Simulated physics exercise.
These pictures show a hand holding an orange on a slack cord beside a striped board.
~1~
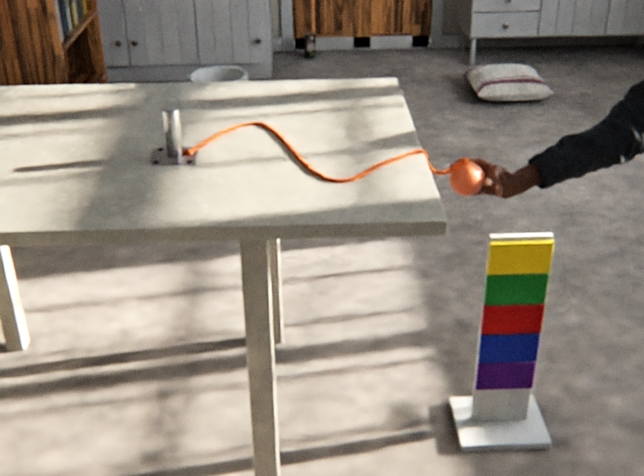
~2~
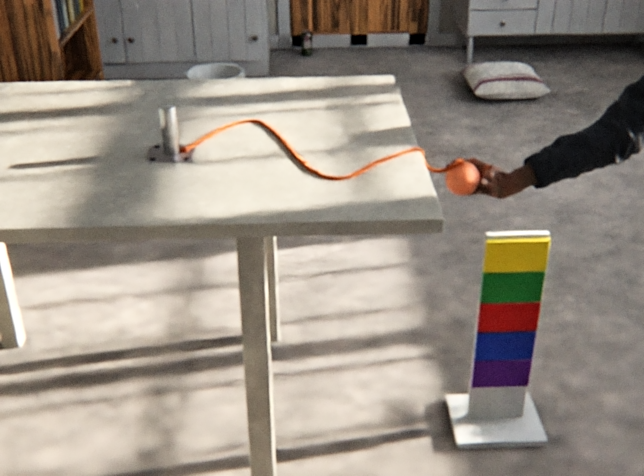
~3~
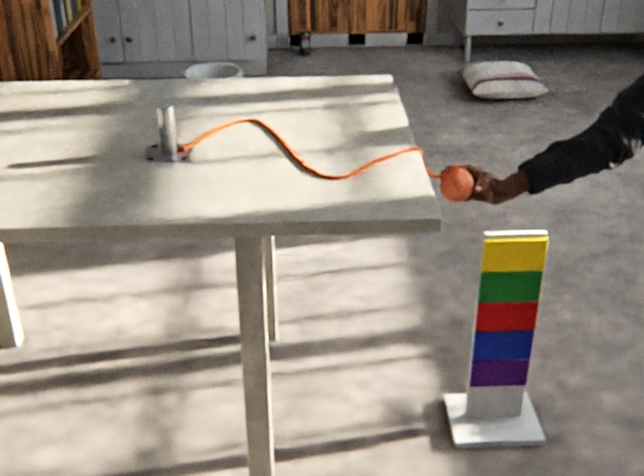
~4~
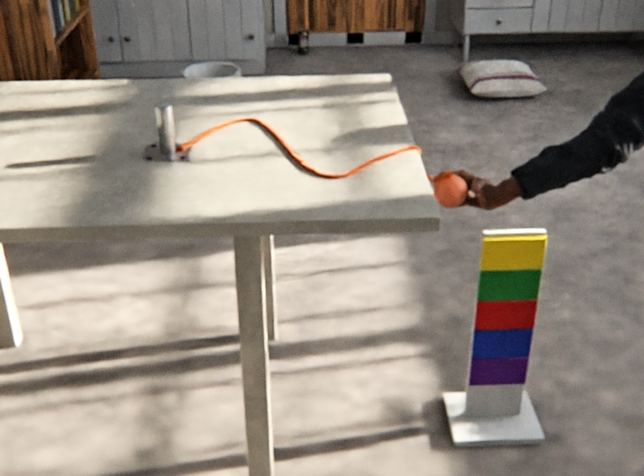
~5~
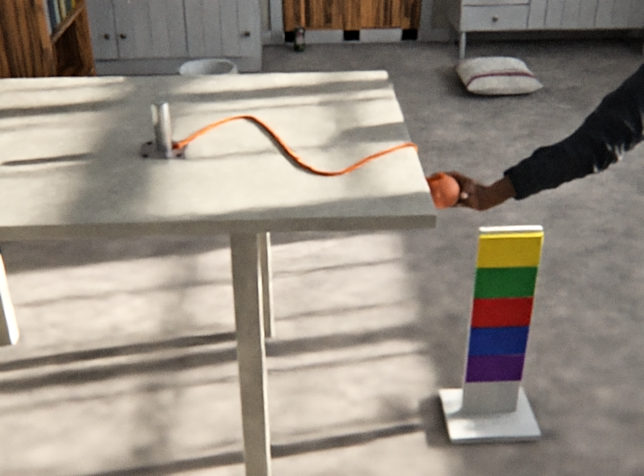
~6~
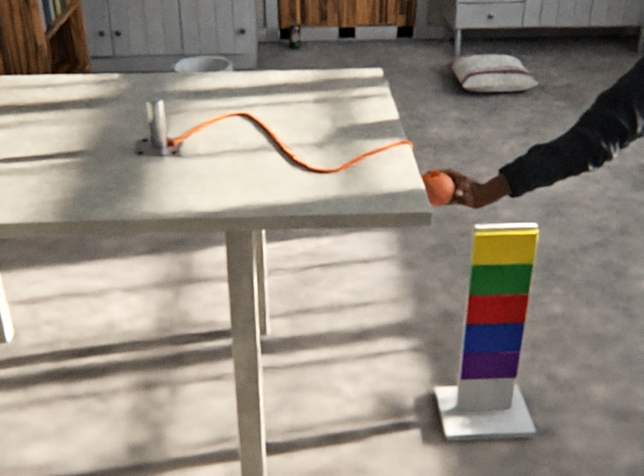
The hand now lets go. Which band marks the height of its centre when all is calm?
Its centre hangs level with the blue band.
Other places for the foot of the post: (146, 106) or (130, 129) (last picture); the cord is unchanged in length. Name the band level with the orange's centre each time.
Try by try: Red; red.
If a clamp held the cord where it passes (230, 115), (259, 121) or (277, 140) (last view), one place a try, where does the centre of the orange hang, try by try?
About (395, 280), (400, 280) and (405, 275).
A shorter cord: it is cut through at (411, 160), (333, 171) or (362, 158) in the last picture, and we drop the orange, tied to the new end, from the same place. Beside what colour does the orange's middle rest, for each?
One after the other, red; none, it hangs higher; yellow.
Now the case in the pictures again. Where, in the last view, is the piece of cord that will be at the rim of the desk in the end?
Near (290, 155).
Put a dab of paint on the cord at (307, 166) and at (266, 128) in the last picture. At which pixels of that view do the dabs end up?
The first at (405, 167), the second at (336, 138).
Soon after, orange near (426, 324); level with red.
After that, orange near (373, 312); level with red.
And then, orange near (407, 338); level with blue.
In the end, orange near (393, 334); level with blue. Its middle rests at the blue band.
